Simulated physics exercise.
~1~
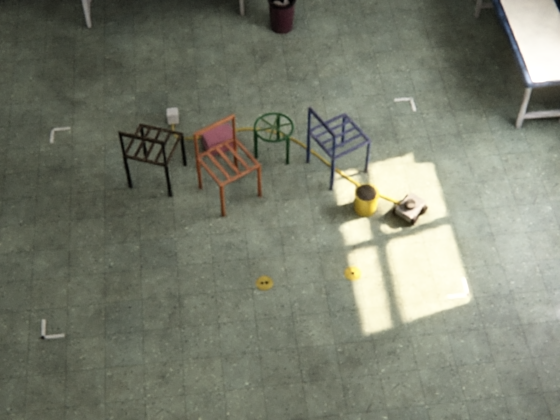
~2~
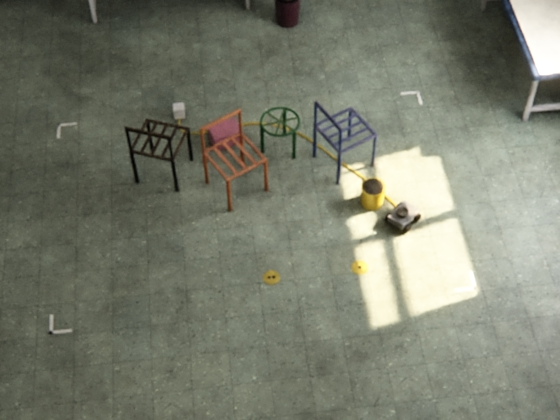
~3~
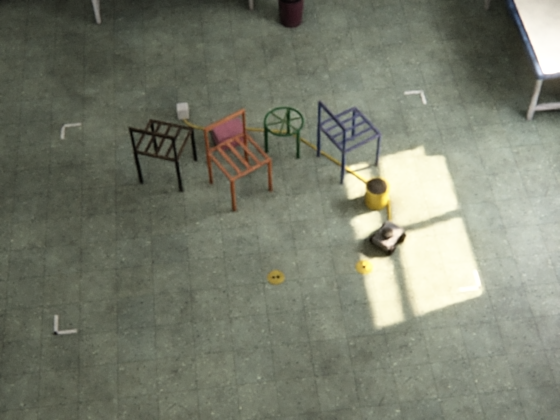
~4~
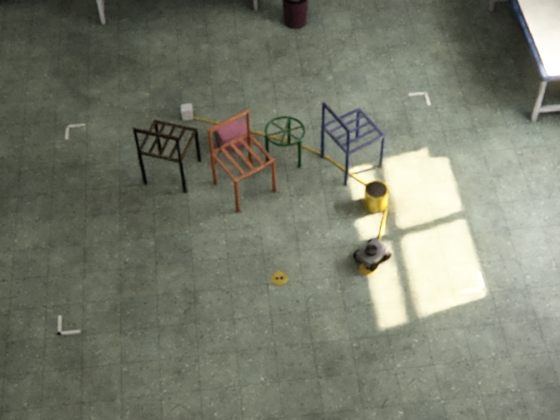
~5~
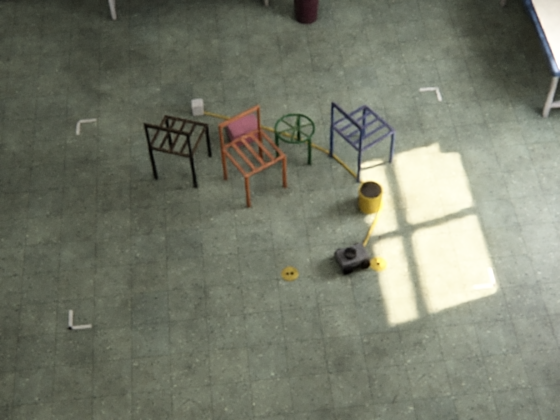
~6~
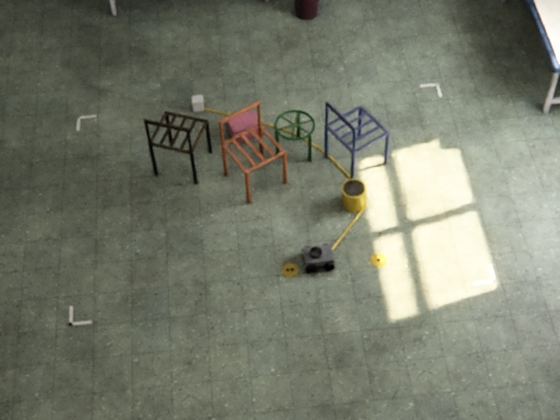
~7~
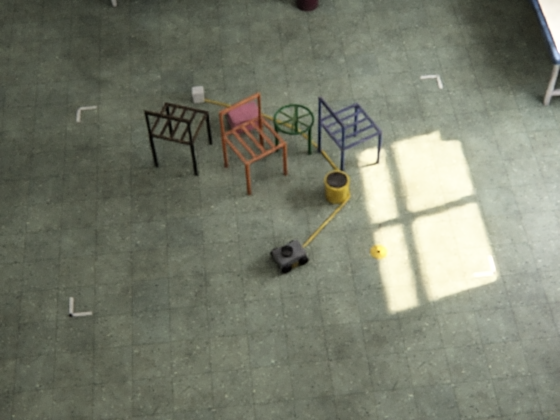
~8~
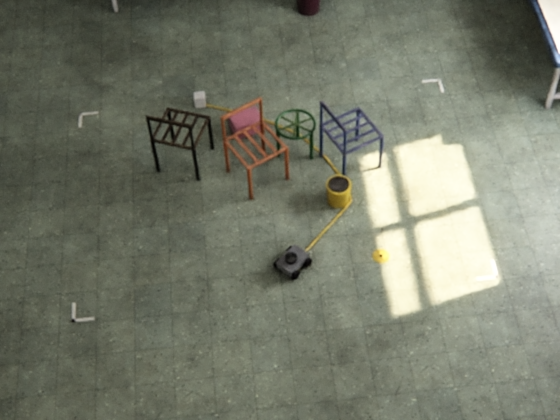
The video shows a small dark cart trailing a yellow lead past several coloured chairs, a green stool and a yellow pot, driving down and then left across a tiled floor as the lead drags the pot leftward and slightly shifts the blue chair, before stopping below the chairs.
